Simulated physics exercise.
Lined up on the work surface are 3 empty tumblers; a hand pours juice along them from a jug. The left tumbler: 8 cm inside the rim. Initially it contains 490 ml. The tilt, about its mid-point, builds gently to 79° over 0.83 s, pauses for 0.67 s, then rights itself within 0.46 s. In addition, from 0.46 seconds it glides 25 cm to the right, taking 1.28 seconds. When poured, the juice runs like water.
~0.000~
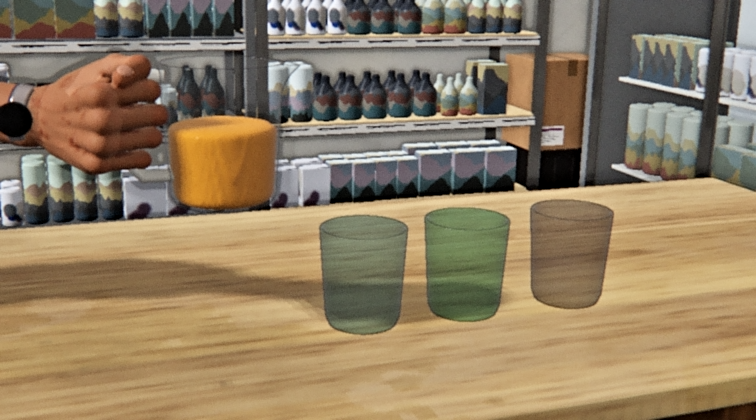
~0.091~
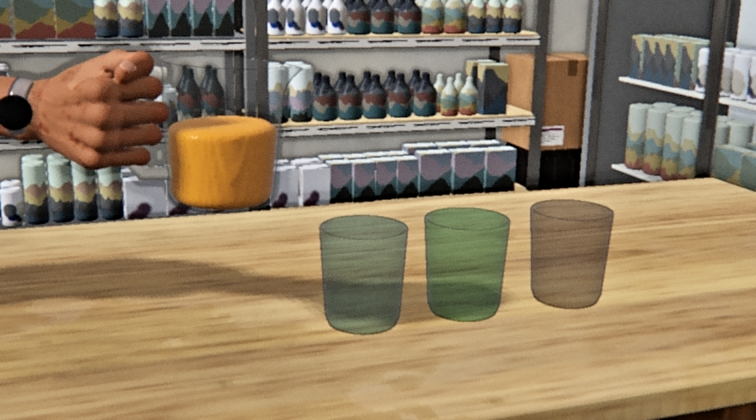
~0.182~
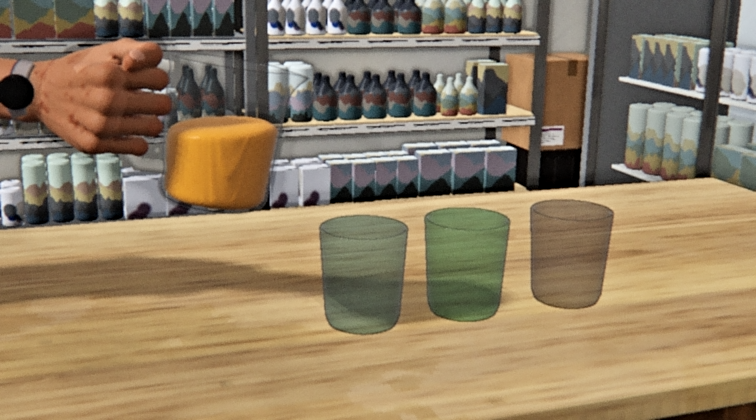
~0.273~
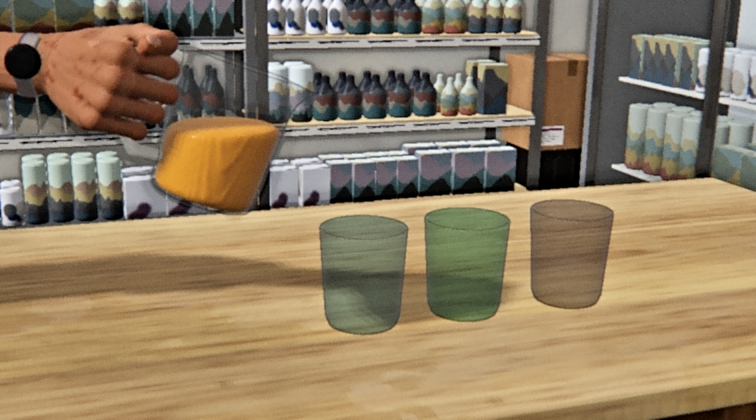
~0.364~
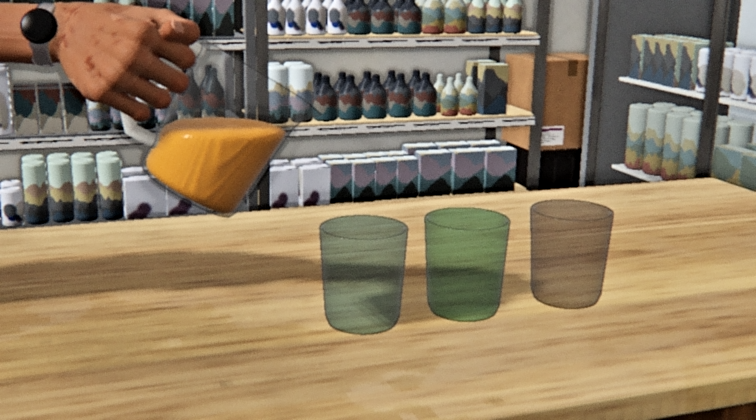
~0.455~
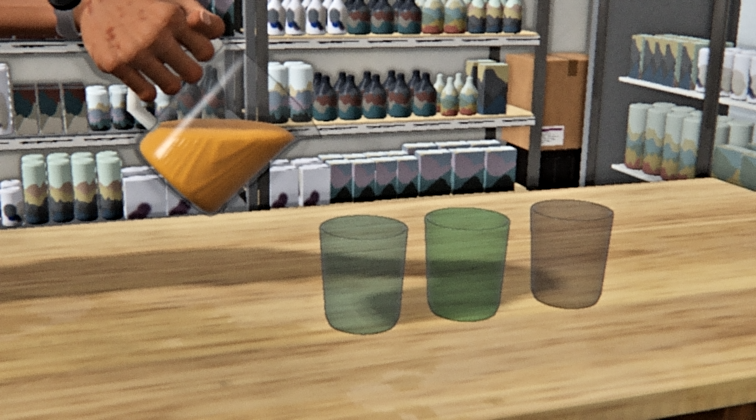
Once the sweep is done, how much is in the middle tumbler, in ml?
About 130 ml.
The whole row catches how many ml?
About 270 ml.
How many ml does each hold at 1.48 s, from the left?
The left vessel holds about 100 ml, the middle about 130 ml and the right about 0 ml.
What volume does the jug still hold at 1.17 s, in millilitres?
180 ml.
By 0.87 s the tilt is 79° and from the left they hold 90 ml, 0 ml, 0 ml, the jug 330 ml, and 0 ml is on the work surface.
By 1.17 s the tilt is 79° and from the left they hold 105 ml, 90 ml, 0 ml, the jug 180 ml, and 80 ml is on the work surface.
By 1.48 s the tilt is 79° and from the left they hold 105 ml, 130 ml, 0 ml, the jug 105 ml, and 120 ml is on the work surface.
By 1.82 s the tilt is 16° and from the left they hold 105 ml, 130 ml, 30 ml, the jug 80 ml, and 140 ml is on the work surface.
At rest from the left they hold 105 ml, 130 ml, 35 ml, the jug 80 ml, and 140 ml is on the work surface.
